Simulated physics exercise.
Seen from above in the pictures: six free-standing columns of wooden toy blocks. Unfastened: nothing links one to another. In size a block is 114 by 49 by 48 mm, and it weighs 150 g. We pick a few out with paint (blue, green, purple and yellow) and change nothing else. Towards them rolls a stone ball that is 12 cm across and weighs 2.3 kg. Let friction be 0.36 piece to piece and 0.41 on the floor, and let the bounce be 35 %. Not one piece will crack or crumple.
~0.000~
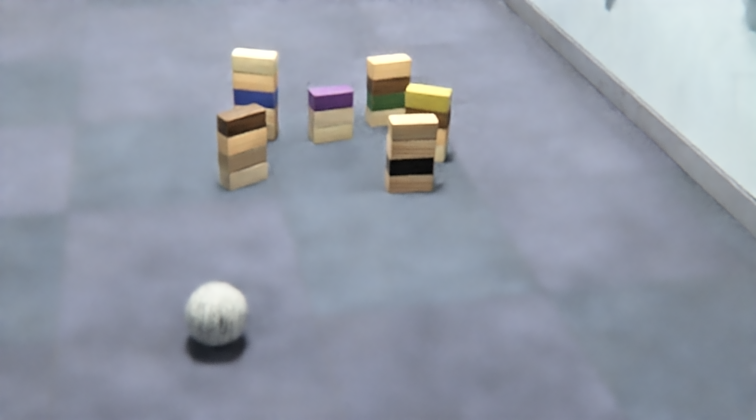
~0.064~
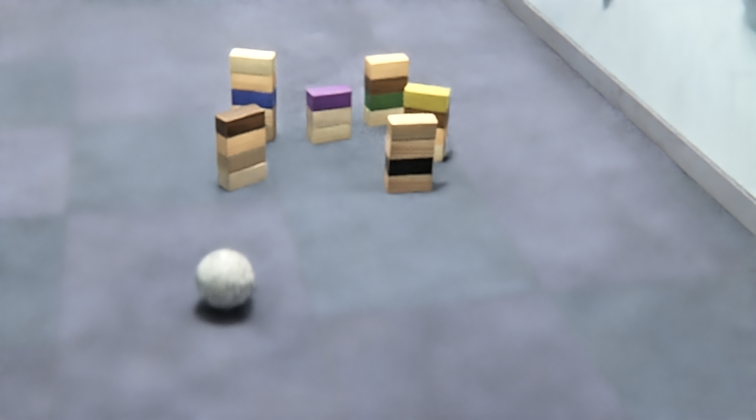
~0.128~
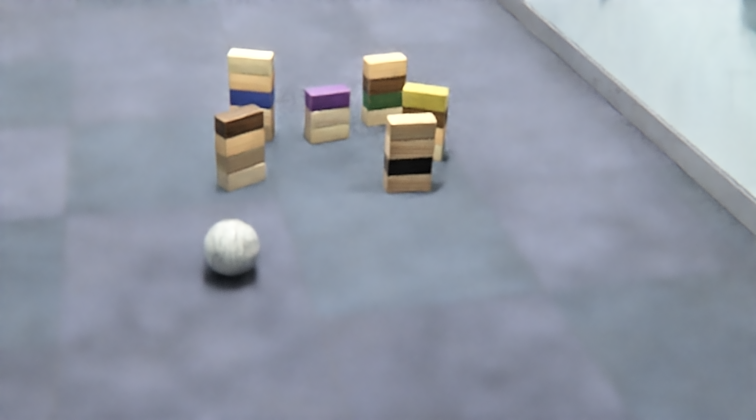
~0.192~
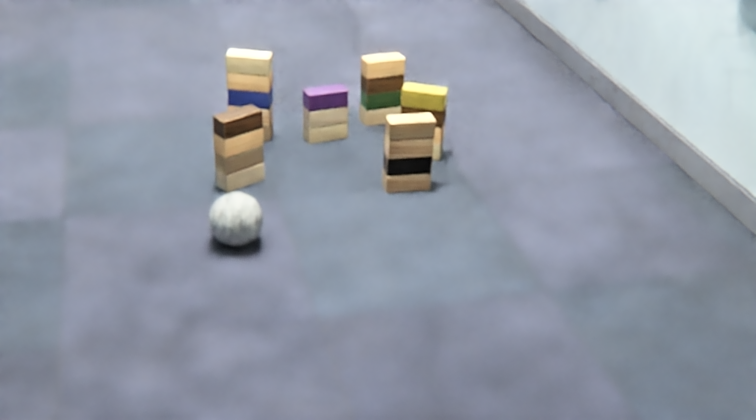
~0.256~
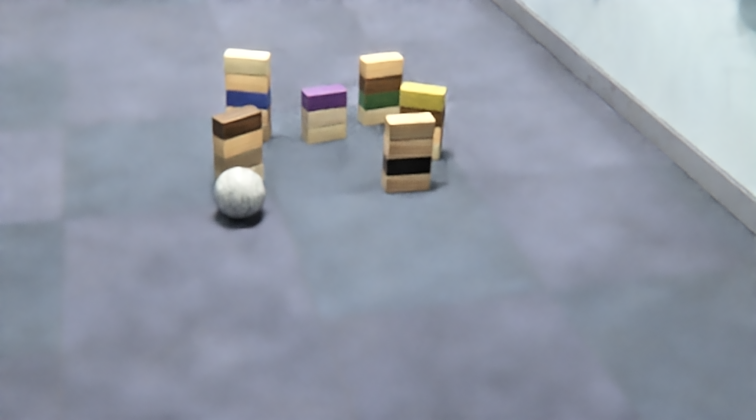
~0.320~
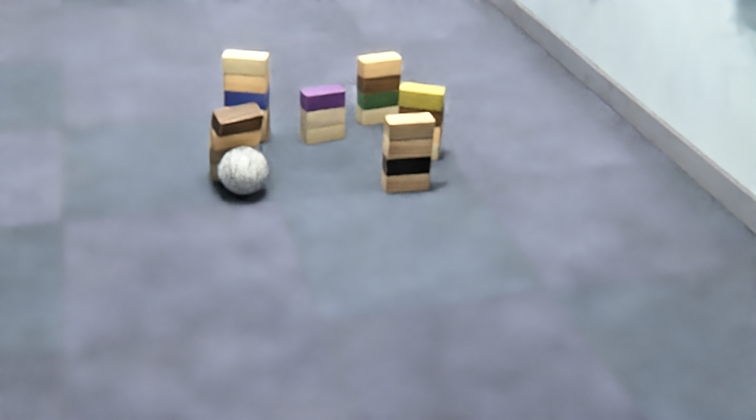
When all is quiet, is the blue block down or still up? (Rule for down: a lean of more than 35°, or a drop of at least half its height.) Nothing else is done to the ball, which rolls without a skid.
Ultimately the blue block is counted as down.
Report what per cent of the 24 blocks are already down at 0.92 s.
By that time it is 30 percent.
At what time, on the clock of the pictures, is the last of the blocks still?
1.5 s or so.
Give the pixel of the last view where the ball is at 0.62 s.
You'll find it near (261, 101).
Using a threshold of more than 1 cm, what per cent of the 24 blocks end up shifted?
Displaced: 40 %.
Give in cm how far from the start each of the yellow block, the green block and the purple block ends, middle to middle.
Moved: Yellow 0, green 0, purple 0.
After 0.46 s, ball still moving; 2 of the 24 blocks down; blue block shifted 7 mm.
After 0.62 s, ball still moving; 6 of the 24 blocks down; blue block on its side.
After 0.92 s, ball still moving; 7 of the 24 blocks down; blue block on its side.
At rest (1.6 s), ball rolling away; 7 of the 24 blocks down; blue block on its side; yellow block unmoved; green block unmoved. As the last picture would show them, middles, blue block near (241, 38), yellow block near (422, 97).
